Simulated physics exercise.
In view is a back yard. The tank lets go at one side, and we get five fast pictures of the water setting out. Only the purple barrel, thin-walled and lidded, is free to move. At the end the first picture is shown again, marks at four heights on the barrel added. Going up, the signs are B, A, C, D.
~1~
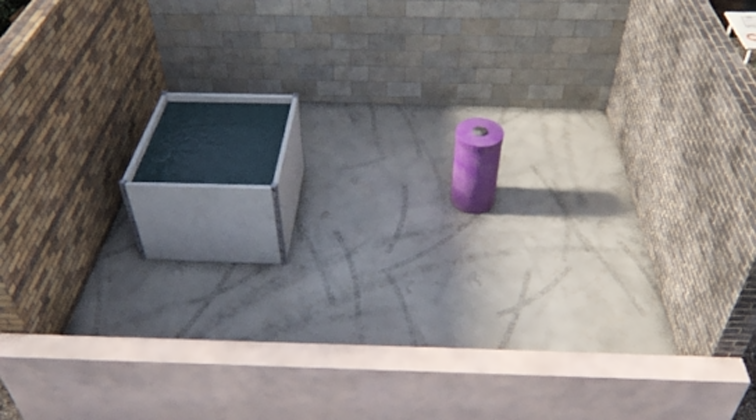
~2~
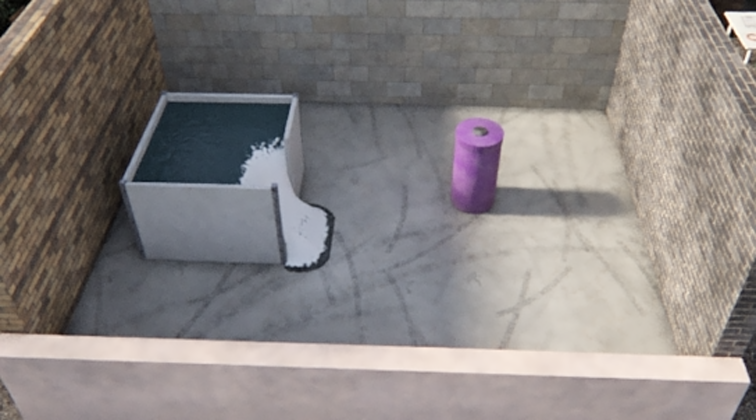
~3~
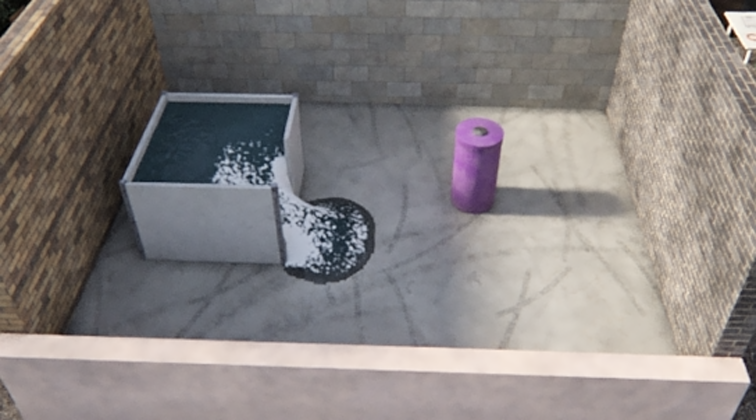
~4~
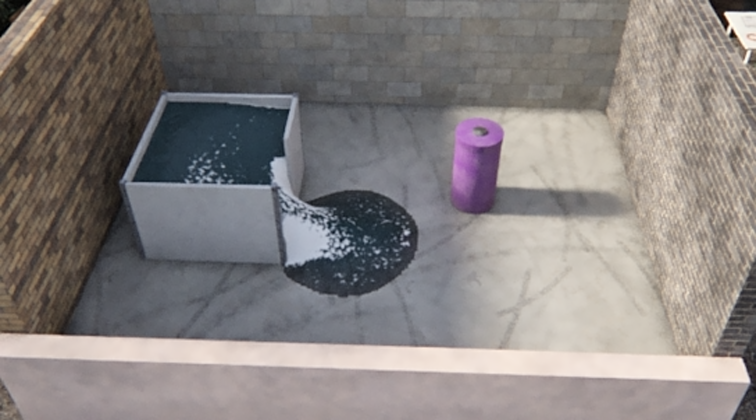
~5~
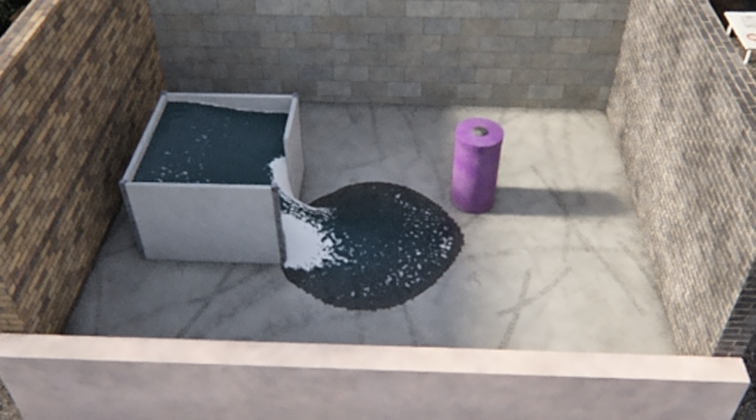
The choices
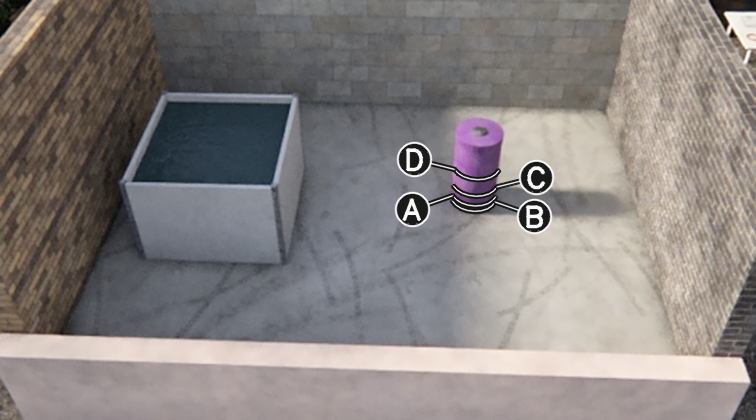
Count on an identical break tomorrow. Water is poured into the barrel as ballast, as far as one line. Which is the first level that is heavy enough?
Go for D.
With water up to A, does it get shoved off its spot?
Yes.
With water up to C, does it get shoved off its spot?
Yes, that goes wrong.
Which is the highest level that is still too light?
Here it is level C.
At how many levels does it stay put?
One of the four.
On the marked copy, A at (474, 206); B at (474, 211); C at (475, 196); D at (477, 179); from the bottom up B, A, C, D.
Choosing A, it is pushed about 4 times its own width away.
Choosing B, it is pushed about 5 times its own width away.
Choosing C, it is pushed about its own width away.
Choosing D, it does not move.
